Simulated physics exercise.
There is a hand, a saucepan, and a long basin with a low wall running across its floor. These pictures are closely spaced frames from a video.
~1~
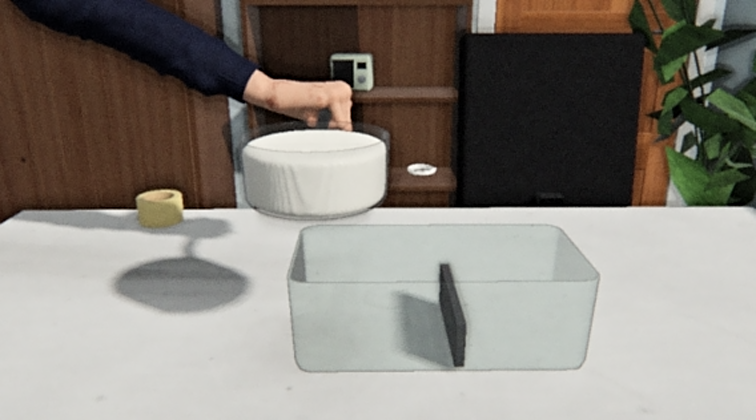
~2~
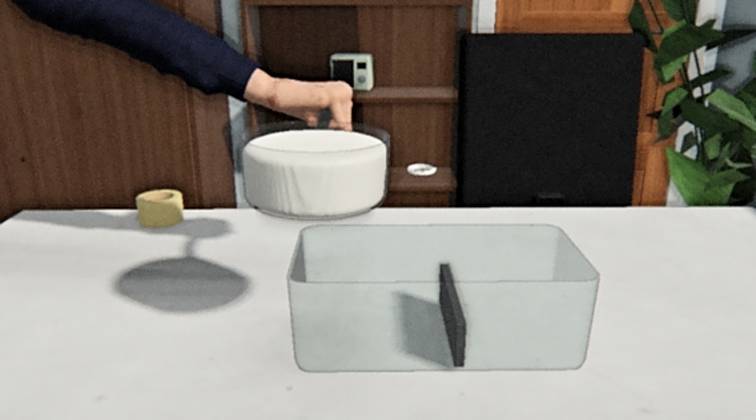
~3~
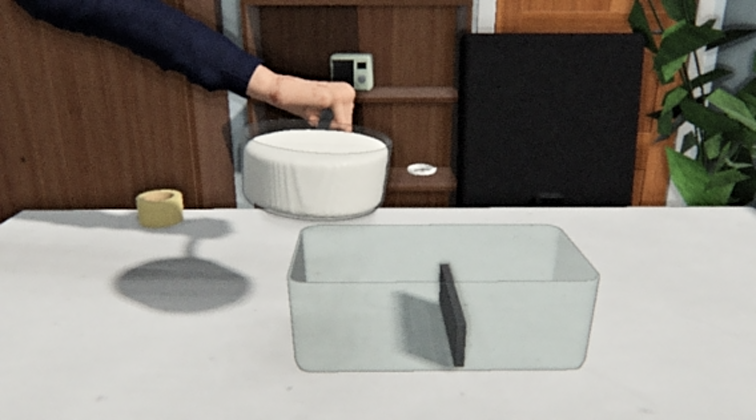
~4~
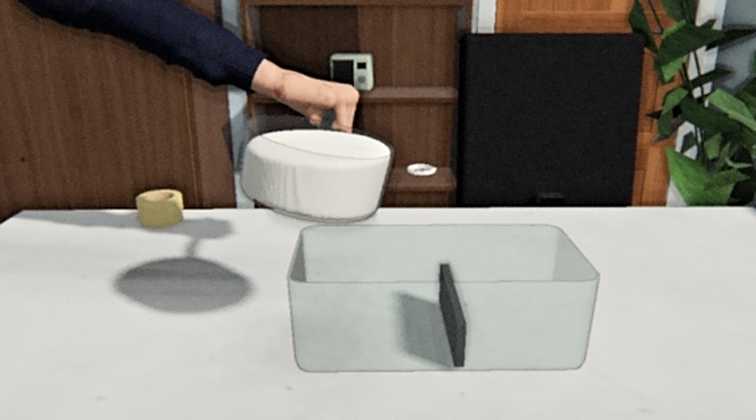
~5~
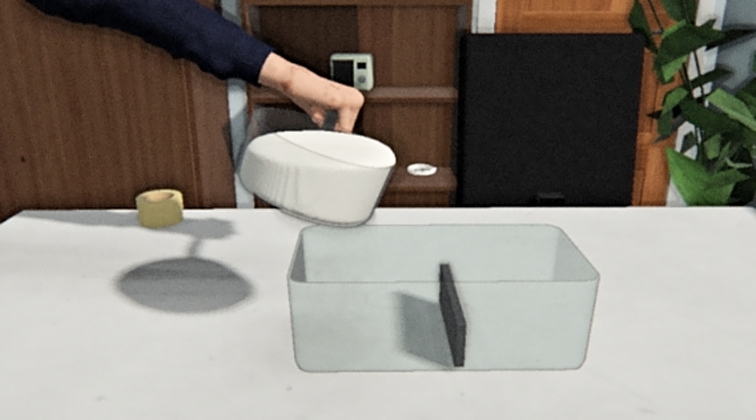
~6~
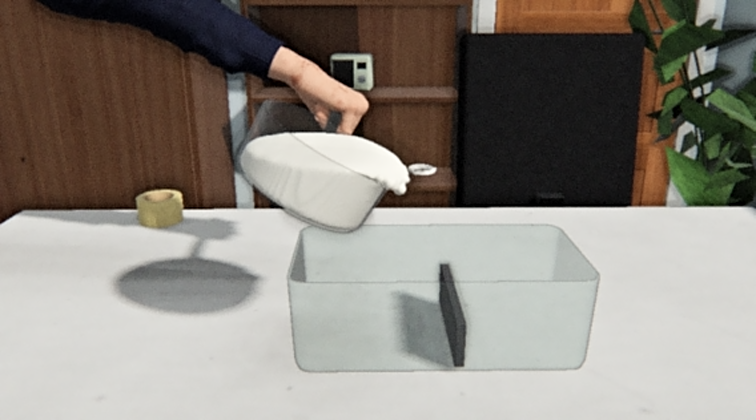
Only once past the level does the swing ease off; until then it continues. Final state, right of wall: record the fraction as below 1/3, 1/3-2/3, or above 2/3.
The share right of the wall is going to stay short of a third.
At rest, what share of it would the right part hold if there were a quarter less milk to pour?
Roughly 5 in a hundred.
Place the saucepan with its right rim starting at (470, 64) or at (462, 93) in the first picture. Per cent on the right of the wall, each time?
First try: 85 percent; second try: 80 percent.
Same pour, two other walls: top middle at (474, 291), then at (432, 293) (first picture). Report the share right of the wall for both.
5 % and 40 %, roughly.
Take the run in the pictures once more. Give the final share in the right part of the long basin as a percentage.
Roughly 15 per cent.
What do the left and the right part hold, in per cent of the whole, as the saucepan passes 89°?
I'd put the left part near 40 per cent and the right part near 10.
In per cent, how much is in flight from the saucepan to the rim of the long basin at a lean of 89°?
25 per cent.
A moment on, the saucepan is tipped on its side and 23 per cent is still to pour, 42 is left of the wall and 10 right of it.
Next, the saucepan is tipped right over and 4 per cent is still to pour, 75 is left of the wall and 11 right of it.
Then the saucepan is tipped right over and 0 per cent is still to pour, 80 is left of the wall and 13 right of it.
Later the saucepan is tipped right over and 0 per cent is still to pour, 80 is left of the wall and 14 right of it.
Finally, 80 per cent lies left of the wall, 14 right of it and 6 outside.
